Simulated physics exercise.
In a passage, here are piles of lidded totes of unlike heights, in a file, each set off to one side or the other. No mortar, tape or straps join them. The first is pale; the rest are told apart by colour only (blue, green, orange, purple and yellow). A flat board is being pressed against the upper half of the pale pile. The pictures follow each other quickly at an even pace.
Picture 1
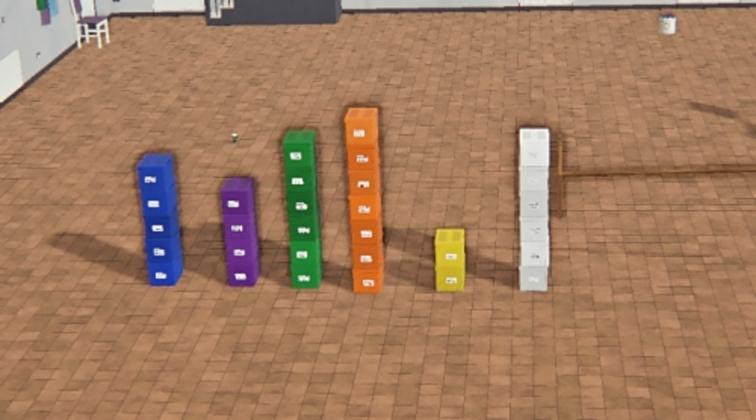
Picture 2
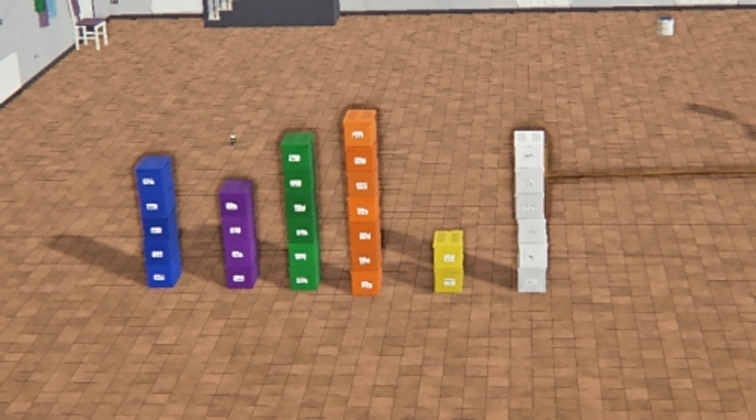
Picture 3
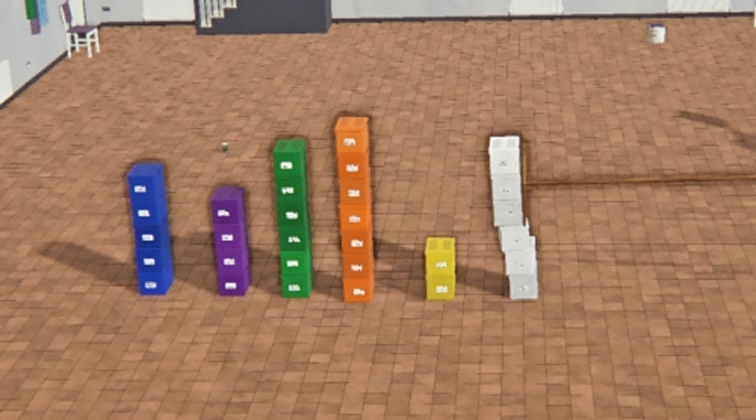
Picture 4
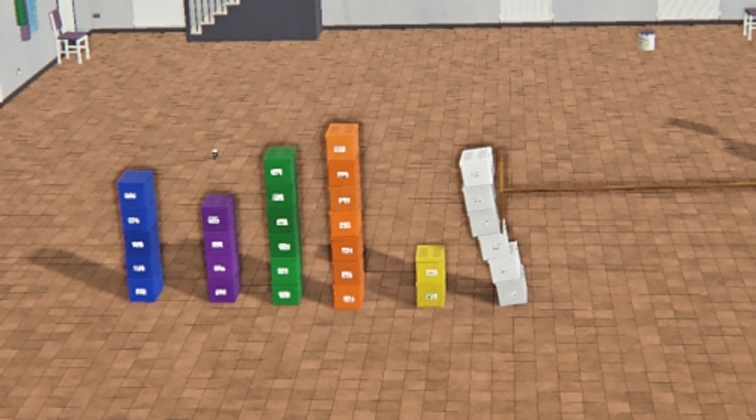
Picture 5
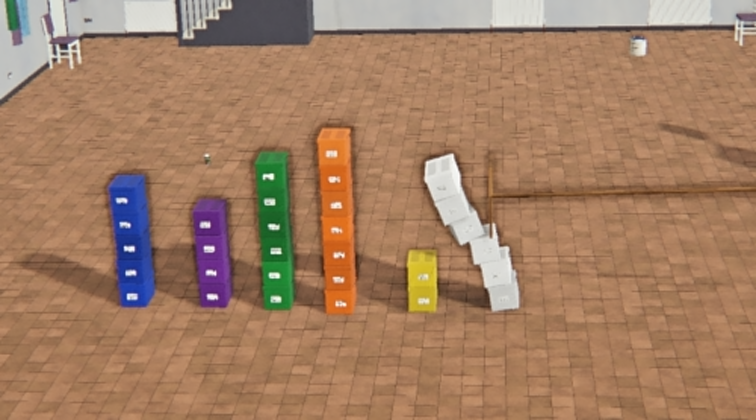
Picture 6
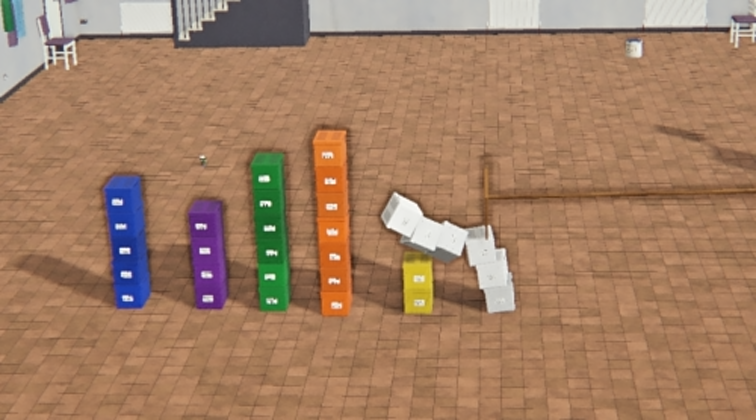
In a large room with a brown tiled floor, seen from above at an angle, the camera pans slightly right and tilts up a little. Blue, purple, green, orange and yellow stacks of boxes stand in a row from the left, with a white stack at the right beside a thin brown board on a long bar. The board pushes left against the white stack, whose upper boxes shift, lean and topple left over the short yellow stack.
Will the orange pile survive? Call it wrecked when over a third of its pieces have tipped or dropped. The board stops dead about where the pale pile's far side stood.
That pile mostly stays up.
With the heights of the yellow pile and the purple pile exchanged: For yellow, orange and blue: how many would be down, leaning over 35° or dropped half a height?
Yellow 0, orange 0, blue 0.
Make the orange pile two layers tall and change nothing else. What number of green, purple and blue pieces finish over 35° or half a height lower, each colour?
Green 0, purple 0, blue 0.
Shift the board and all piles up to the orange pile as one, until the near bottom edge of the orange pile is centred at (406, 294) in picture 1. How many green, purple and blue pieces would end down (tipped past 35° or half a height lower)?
The counts are green 0, purple 0, blue 0.
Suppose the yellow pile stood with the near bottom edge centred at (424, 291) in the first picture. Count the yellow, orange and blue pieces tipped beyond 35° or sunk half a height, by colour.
Pile by pile, yellow 0, orange 0, blue 0.
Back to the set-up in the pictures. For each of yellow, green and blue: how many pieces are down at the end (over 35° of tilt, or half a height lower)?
Down at the end: Yellow 0, green 0, blue 0.
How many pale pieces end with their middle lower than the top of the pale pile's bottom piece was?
The count is 4.
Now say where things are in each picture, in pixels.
In the first frame (we follow the side turned to the camera; the camera pans a little), board (560, 172) not yet touching; top orange tote (359, 132); top yellow tote (449, 255); no other piece has moved.
In the second frame, board (546, 174) pushing; top orange tote (358, 134).
In the third frame, board (524, 181) pushing; top orange tote (350, 141).
In the fourth frame, board (502, 188) pushing, top of the pale pile leaning a little; top orange tote (340, 148); no other piece has moved.
In the fifth frame, board (491, 193) stopped, top of the pale pile leaning clearly; top orange tote (332, 153); no other piece has moved.
In the sixth frame, board (486, 195) stopped, top of the pale pile leaning steeply; top orange tote (328, 155); top yellow tote (417, 278); no other piece has moved.
Soon, 3 of the pale pile down; none of the 7 orange totes down (0 of 24 in all colours); top orange tote unmoved.
A while on, 3 of the pale pile down; none of the 7 orange totes down (0 of 24 in all colours); top orange tote unmoved; top yellow tote displaced a little.
Towards the end, 3 of the pale pile down; none of the 7 orange totes down (0 of 24 in all colours); top orange tote unmoved.
Finally, 3 of the pale pile down; none of the 7 orange totes down (0 of 24 in all colours); top orange tote unmoved; top green tote unmoved. Seen by the last camera, middles, top orange tote near (330, 149), top green tote near (268, 172).
